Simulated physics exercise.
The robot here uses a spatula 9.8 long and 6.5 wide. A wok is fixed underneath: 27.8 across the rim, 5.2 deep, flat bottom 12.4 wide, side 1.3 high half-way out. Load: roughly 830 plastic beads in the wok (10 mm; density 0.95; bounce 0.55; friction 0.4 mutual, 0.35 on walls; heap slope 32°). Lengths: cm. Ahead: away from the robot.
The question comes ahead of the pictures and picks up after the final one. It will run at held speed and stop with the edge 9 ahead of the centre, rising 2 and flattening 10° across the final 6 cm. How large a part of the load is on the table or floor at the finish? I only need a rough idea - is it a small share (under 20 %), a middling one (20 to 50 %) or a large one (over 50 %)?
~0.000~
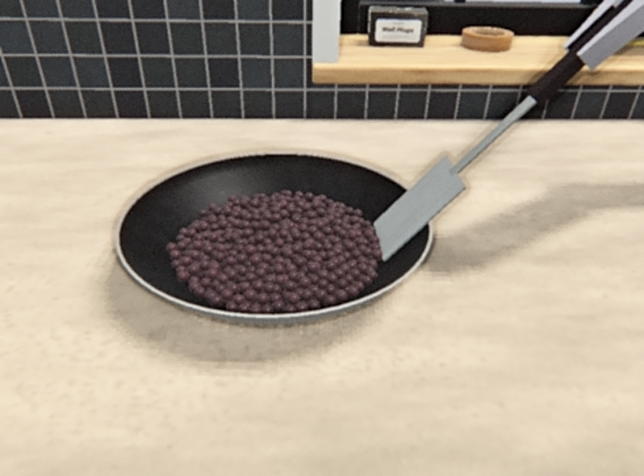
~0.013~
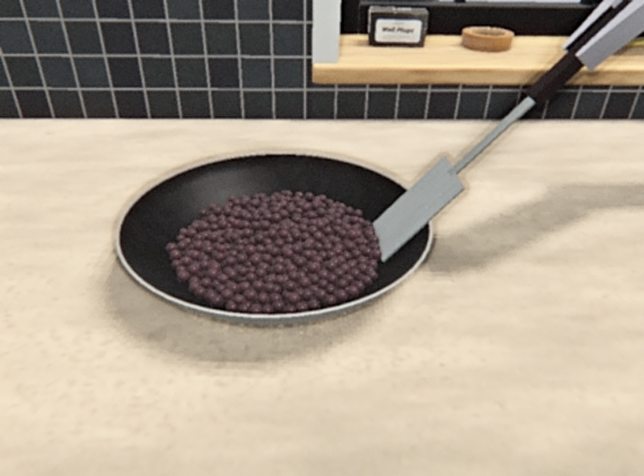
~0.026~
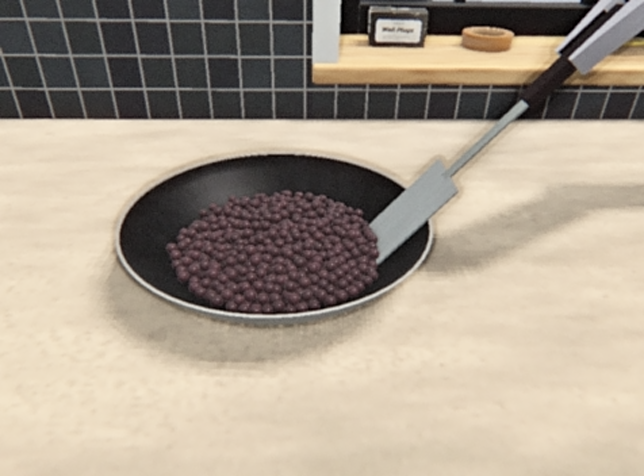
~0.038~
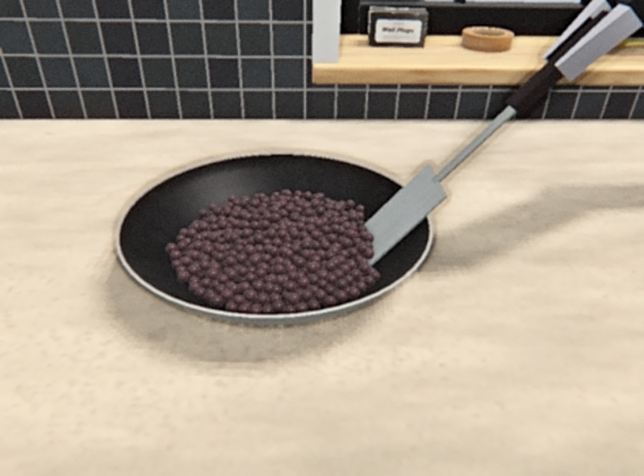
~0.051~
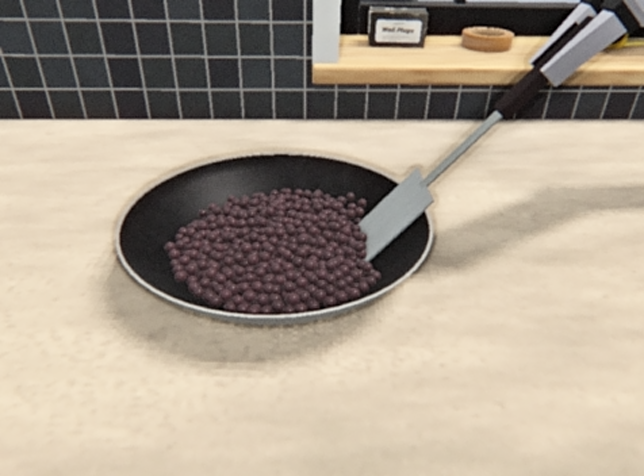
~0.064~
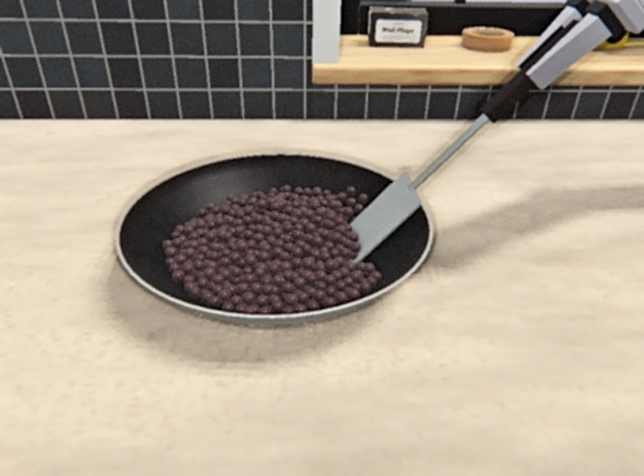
A small one, under 20 %.
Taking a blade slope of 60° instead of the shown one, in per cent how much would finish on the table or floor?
Some 15 in a hundred.
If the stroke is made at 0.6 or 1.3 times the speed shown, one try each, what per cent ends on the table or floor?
The two tries give roughly 5 and 20 in a hundred.
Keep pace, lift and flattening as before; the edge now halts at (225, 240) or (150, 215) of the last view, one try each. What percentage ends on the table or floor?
First try roughly 0 percent, second roughly 25 percent.
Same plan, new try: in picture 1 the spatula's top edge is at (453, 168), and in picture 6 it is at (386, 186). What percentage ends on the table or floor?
Off the vessel, on the table or floor: Some 25 percent.
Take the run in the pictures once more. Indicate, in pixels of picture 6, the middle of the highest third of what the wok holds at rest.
Around (195, 233).
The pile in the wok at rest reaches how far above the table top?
About 5.5 cm above the table.
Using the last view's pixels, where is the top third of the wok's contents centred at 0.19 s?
It is centred at roughly (210, 229).
After 0.13 s, sloping 50°, highest piece 7 above the table; 834 in the wok.
After 0.19 s, sloping 47°, highest piece 5 above the table; 834 in the wok.
After 0.43 s, sloping 40°, highest piece 7 above the table; 722 in the wok, 97 on the table or floor, 15 on the blade or in flight.
After 1.48 s, sloping 40°, highest piece 5 above the table; 718 in the wok, 116 on the table or floor.
In the end, 718 in the wok, 116 on the table or floor. That is 14 % on the table or floor.
